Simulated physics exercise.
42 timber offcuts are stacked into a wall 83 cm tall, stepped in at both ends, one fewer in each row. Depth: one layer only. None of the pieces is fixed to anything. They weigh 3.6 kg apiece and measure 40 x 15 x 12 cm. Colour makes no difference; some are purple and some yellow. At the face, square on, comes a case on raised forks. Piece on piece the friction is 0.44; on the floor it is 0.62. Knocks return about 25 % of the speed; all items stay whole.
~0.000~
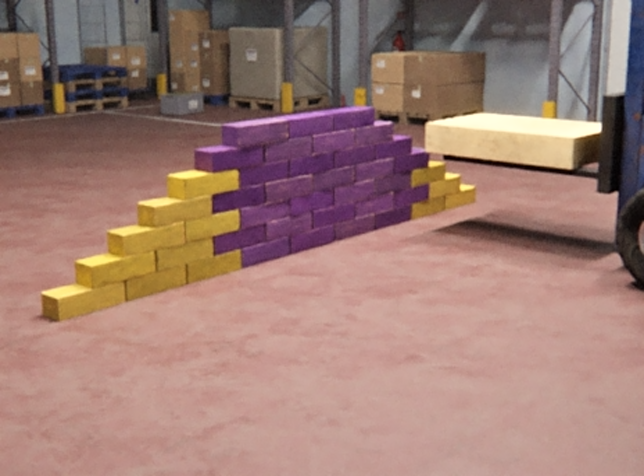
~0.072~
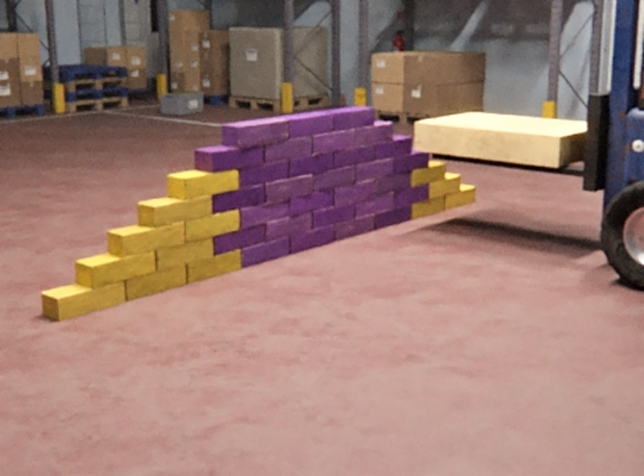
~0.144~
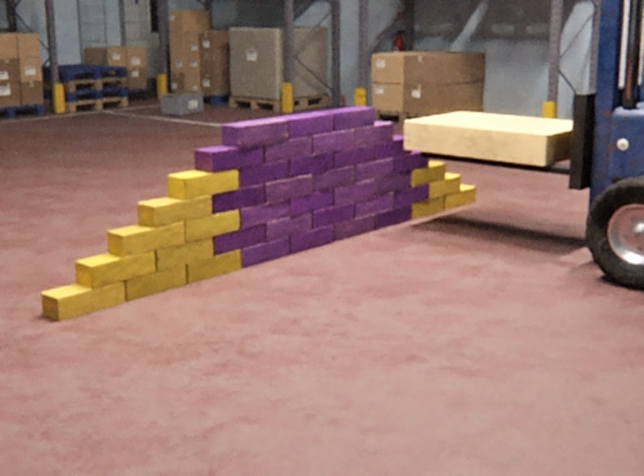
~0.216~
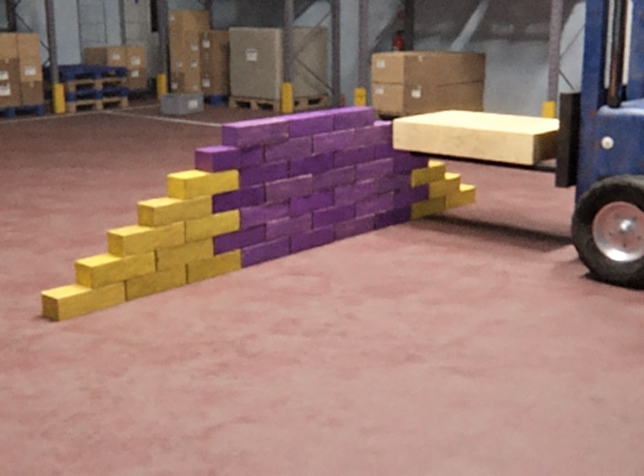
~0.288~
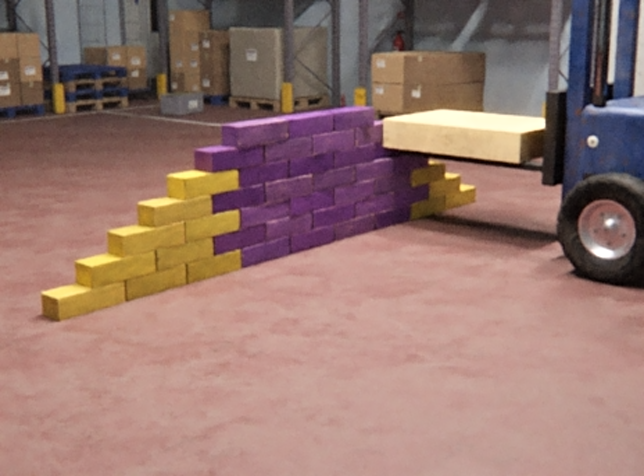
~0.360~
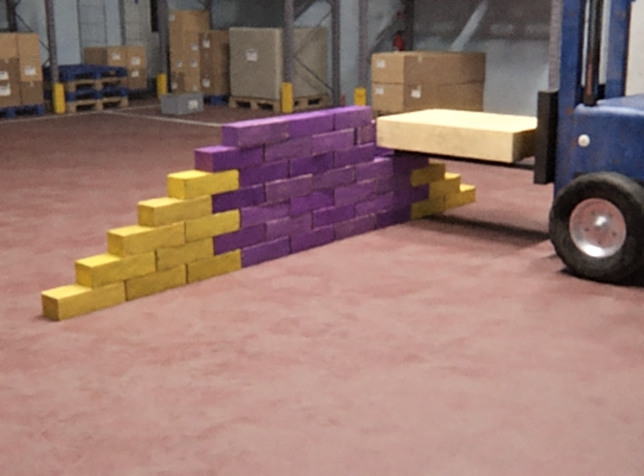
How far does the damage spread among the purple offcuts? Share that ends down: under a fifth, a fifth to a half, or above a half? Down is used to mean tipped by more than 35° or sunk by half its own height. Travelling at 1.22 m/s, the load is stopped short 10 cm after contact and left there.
Under a fifth.
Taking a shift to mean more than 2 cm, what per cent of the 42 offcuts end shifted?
Answer: 5 %.
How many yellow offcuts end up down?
Colour yellow - count down 0.
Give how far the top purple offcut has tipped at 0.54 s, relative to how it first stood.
Something like 10°, more or less.
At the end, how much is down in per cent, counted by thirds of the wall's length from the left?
From the left: 0, then 10, then 20 percent.
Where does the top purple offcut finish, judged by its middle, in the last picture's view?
It comes to rest around (234, 226) in the last view.
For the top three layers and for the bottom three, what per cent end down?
Top: 20%, bottom: 0%.
By 0.54 s, 1 of the 29 purple offcuts down (1 of 42 in all colours); top purple offcut tilted 8°.
By 0.80 s, 3 of the 29 purple offcuts down (3 of 42 in all colours); top purple offcut tilted 49°, 11 cm lower.
By 1.24 s, 3 of the 29 purple offcuts down (3 of 42 in all colours); top purple offcut on its side.
When it is over (2.0 s), 3 of the 29 purple offcuts down (3 of 42 in all colours); top purple offcut 71 cm lower; top yellow offcut unmoved. That is 10 per cent. In pixels of the last frame, middles, top purple offcut near (234, 226), top yellow offcut near (204, 182).
